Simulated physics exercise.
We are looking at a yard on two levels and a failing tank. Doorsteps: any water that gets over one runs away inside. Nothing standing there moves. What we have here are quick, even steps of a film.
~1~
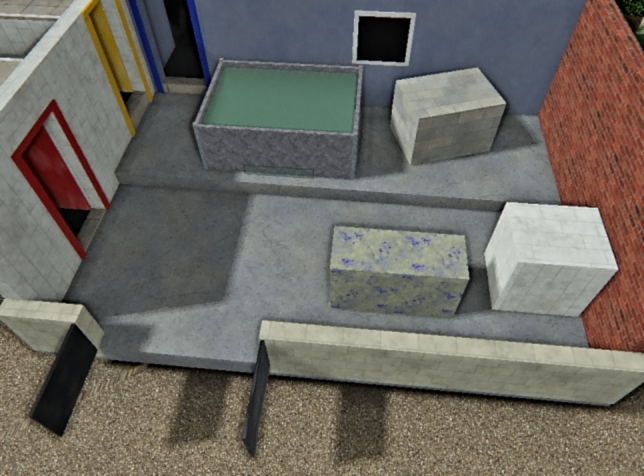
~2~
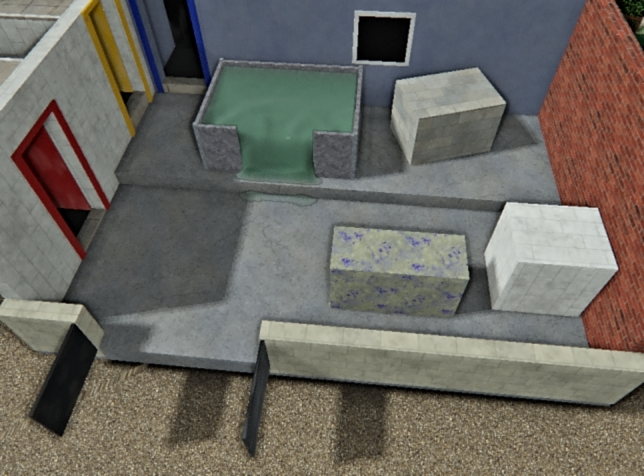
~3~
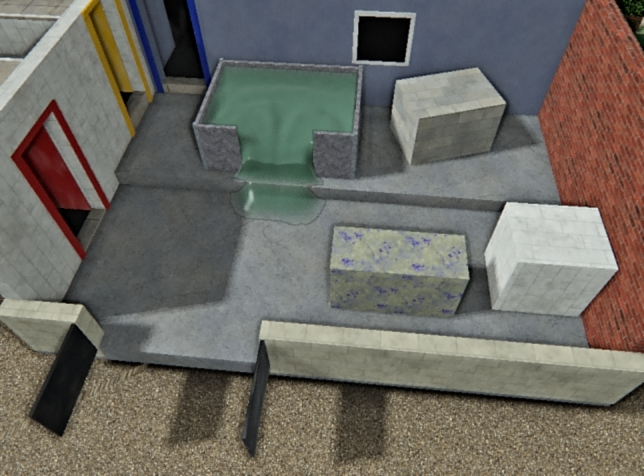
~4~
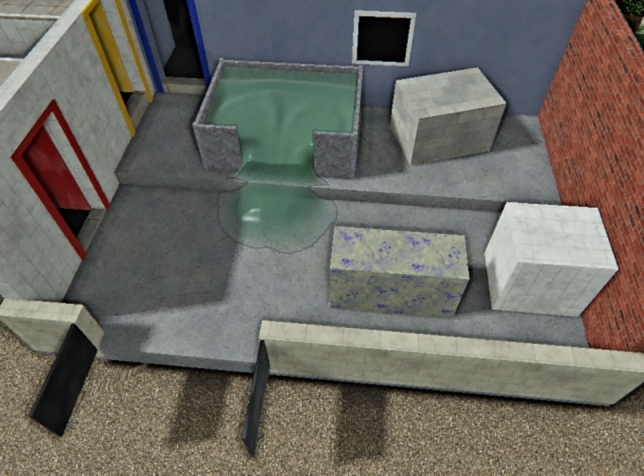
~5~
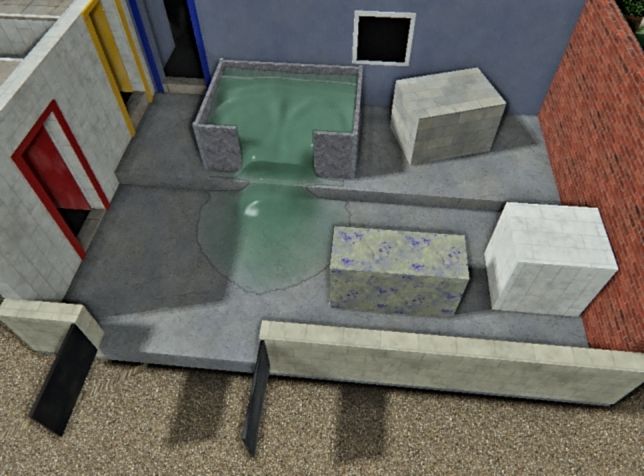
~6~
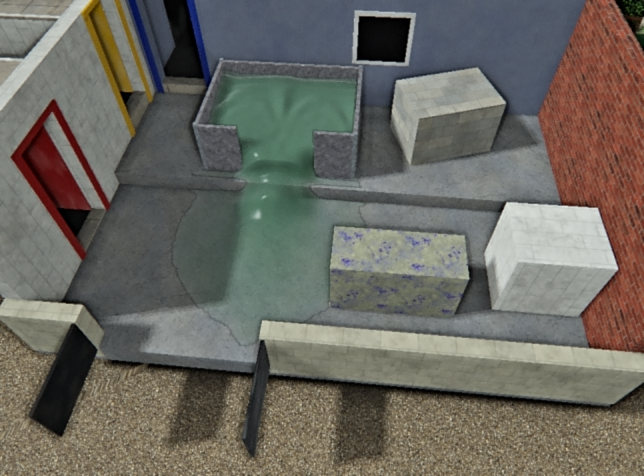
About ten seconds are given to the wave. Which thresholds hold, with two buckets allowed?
Result: The yellow door will not top two buckets; the red door will not top two buckets; the blue door will not top two buckets.
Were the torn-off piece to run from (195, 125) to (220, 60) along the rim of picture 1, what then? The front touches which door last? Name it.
Answer: The red door.
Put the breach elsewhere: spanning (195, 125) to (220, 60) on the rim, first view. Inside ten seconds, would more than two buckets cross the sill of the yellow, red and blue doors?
Here's how it goes: The yellow door overshoots, the red door overshoots, the blue door overshoots.
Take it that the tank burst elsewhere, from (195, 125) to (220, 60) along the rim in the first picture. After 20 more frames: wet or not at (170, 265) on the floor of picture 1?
At the point asked about: Soaked.
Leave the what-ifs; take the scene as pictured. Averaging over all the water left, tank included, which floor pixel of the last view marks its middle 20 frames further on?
Somewhere around (312, 212) in the last view.
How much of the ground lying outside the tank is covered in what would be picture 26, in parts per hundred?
Close to 55 %.
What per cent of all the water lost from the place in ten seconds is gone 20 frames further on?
It comes to around 50 per cent.
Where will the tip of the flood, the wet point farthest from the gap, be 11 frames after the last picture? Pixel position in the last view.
I'd point to (593, 377).
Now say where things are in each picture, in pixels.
The first picture shows still water in the water tank at (283, 99).
In the second picture, the front is at (315, 185), out from the gap at (278, 157).
In the third picture, water pours out at (278, 159) and has run to (308, 220).
In the fourth picture, water pours out at (278, 160) and has run to (292, 248).
In the fifth picture, the front is at (265, 289), out from the gap at (278, 160).
In the sixth picture, the front is at a hidden place, out from the gap at (278, 160).
A moment on, water covers 40 % of the floor; the yellow door not reached, the red door not reached, the blue door not reached.
Next, water covers 50 % of the floor; the yellow door not reached, the red door wet at the sill, nothing in, the blue door not reached.
Then, water covers 55 % of the floor; the yellow door not reached, the red door under two buckets in, the blue door not reached.
Later, water covers 65 % of the floor; the yellow door not reached, the red door under two buckets in, the blue door not reached.
In the end, water covers 60 % of the floor; the yellow door not reached, the red door under two buckets in, the blue door not reached.
